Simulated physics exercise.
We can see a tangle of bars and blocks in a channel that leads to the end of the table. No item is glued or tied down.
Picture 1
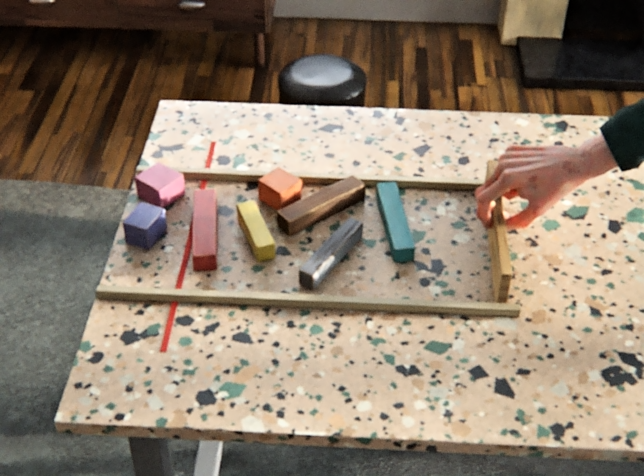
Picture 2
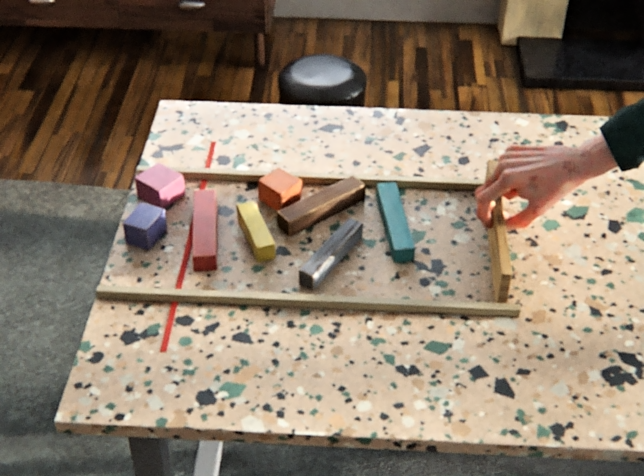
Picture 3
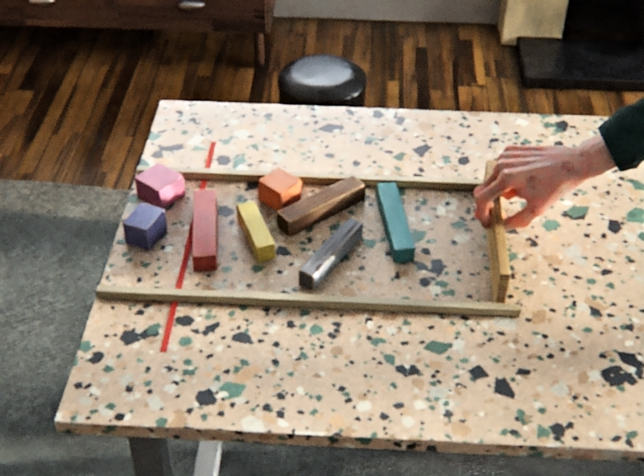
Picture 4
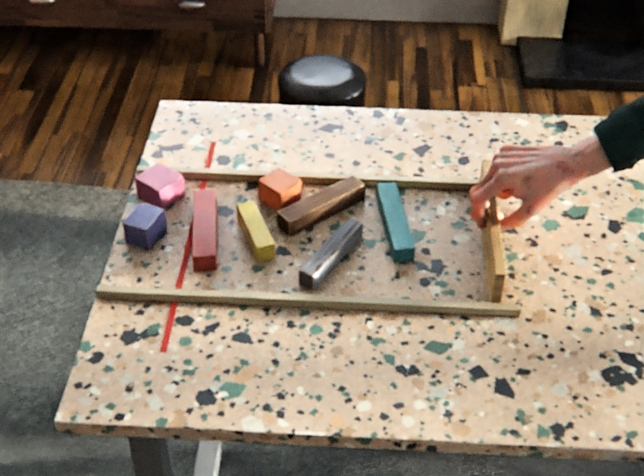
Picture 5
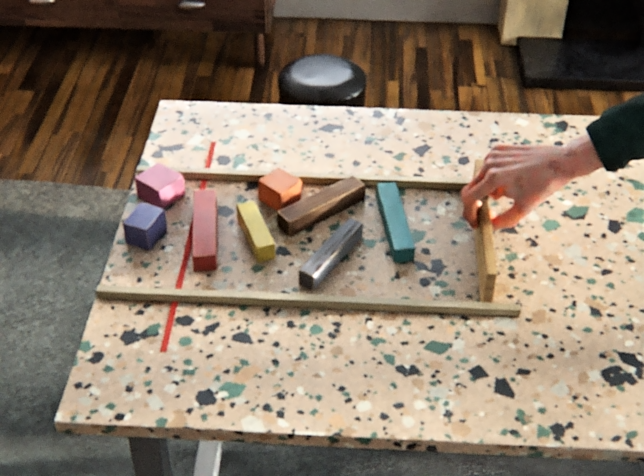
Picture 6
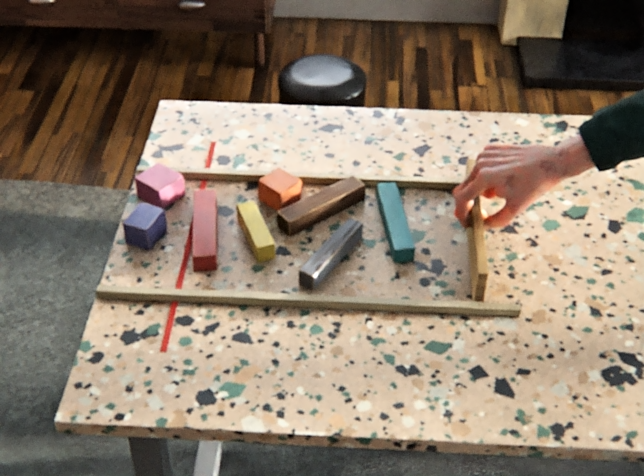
On a speckled terrazzo table in a wood-floored room, seen from above at an angle, two thin rails form a channel crossed by red tape near its left end. Pink and blue blocks sit at the left, with red, yellow, brown, grey and teal bars and an orange block to their right. A hand holding an upright board slides it slightly left, while the pieces and camera stay still.
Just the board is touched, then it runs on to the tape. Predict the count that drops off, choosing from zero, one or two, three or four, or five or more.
Looks like three or four of them go over the edge, I'd say.
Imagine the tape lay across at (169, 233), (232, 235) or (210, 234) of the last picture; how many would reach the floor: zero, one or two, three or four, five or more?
Trial 1 - more than four; trial 2 - one to two; trial 3 - either one or two.
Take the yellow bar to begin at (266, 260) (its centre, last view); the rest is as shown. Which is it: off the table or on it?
Placed there, it does not drop.
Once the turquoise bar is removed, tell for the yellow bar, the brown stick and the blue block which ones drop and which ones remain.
The yellow bar stays put; the brown stick stays put; the blue block comes off.
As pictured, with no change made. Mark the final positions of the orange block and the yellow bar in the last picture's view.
The orange block comes to rest at (143, 179), and the yellow bar comes to rest at (113, 234).
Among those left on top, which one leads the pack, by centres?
Yellow bar.
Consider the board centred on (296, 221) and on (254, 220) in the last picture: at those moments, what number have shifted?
The number moved is 6 and then 8.
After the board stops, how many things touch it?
It adds up to 1.
Soon after, none off yet; blue block at rest near (145, 226); pink block at rest near (160, 186); red bar at rest near (205, 229).
At rest, the number that fall off is three or four; fallen, red bar, pink block and blue block.
